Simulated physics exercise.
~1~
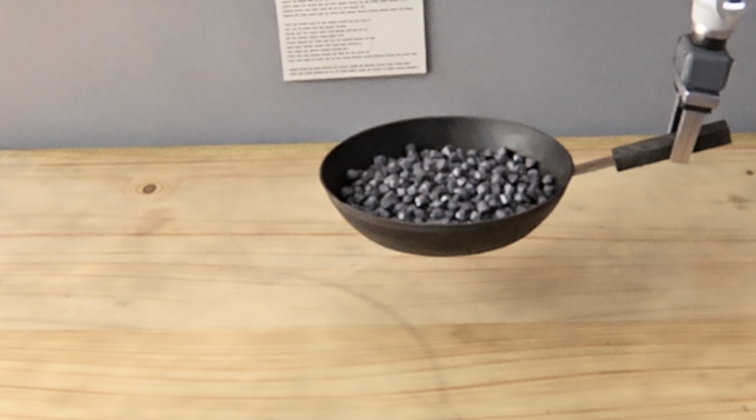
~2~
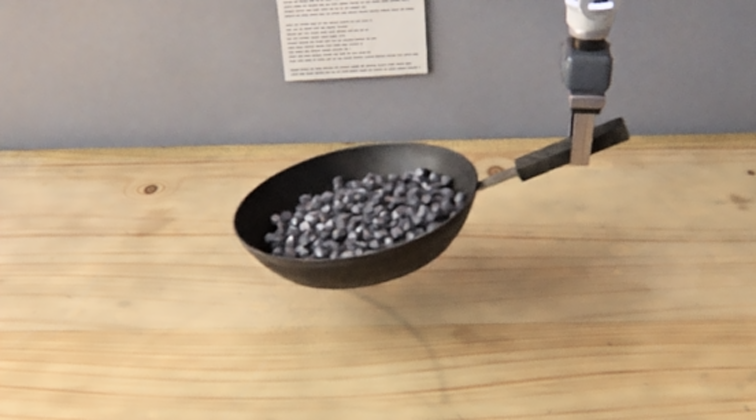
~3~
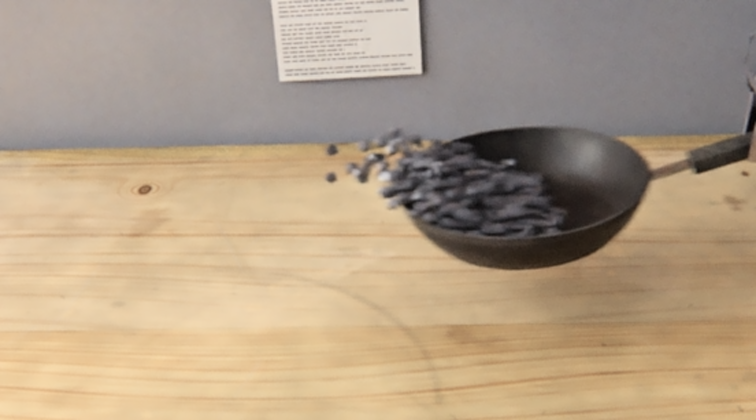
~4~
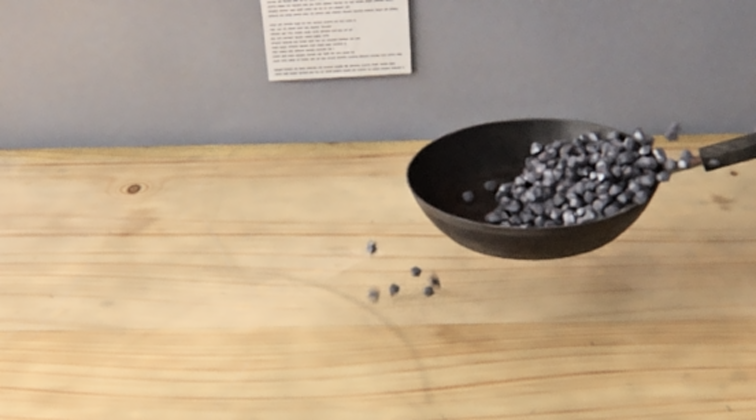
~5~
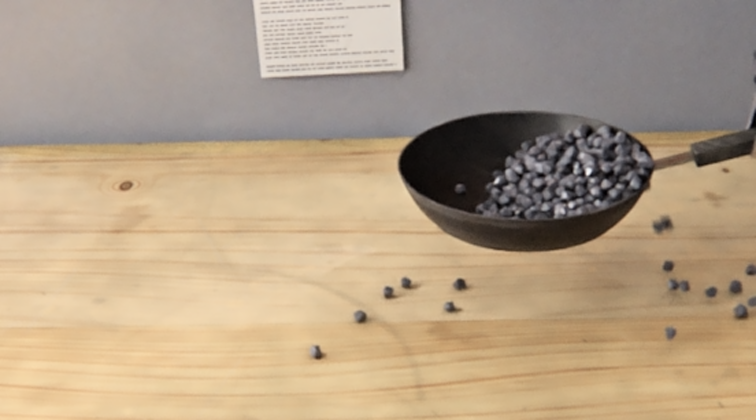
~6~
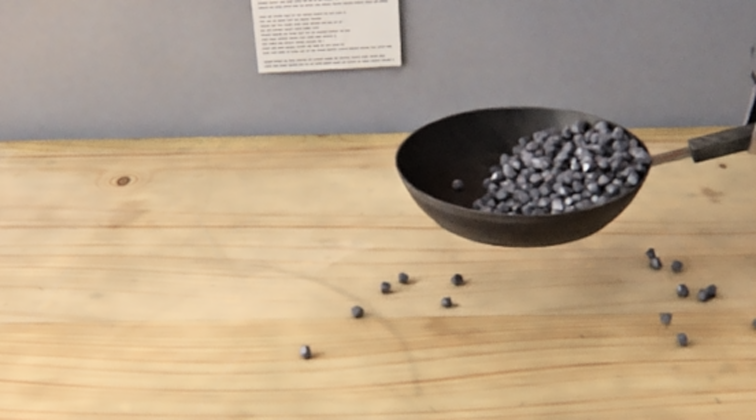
A robot arm jerks a frying pan left then right, spilling some pebbles onto the table.
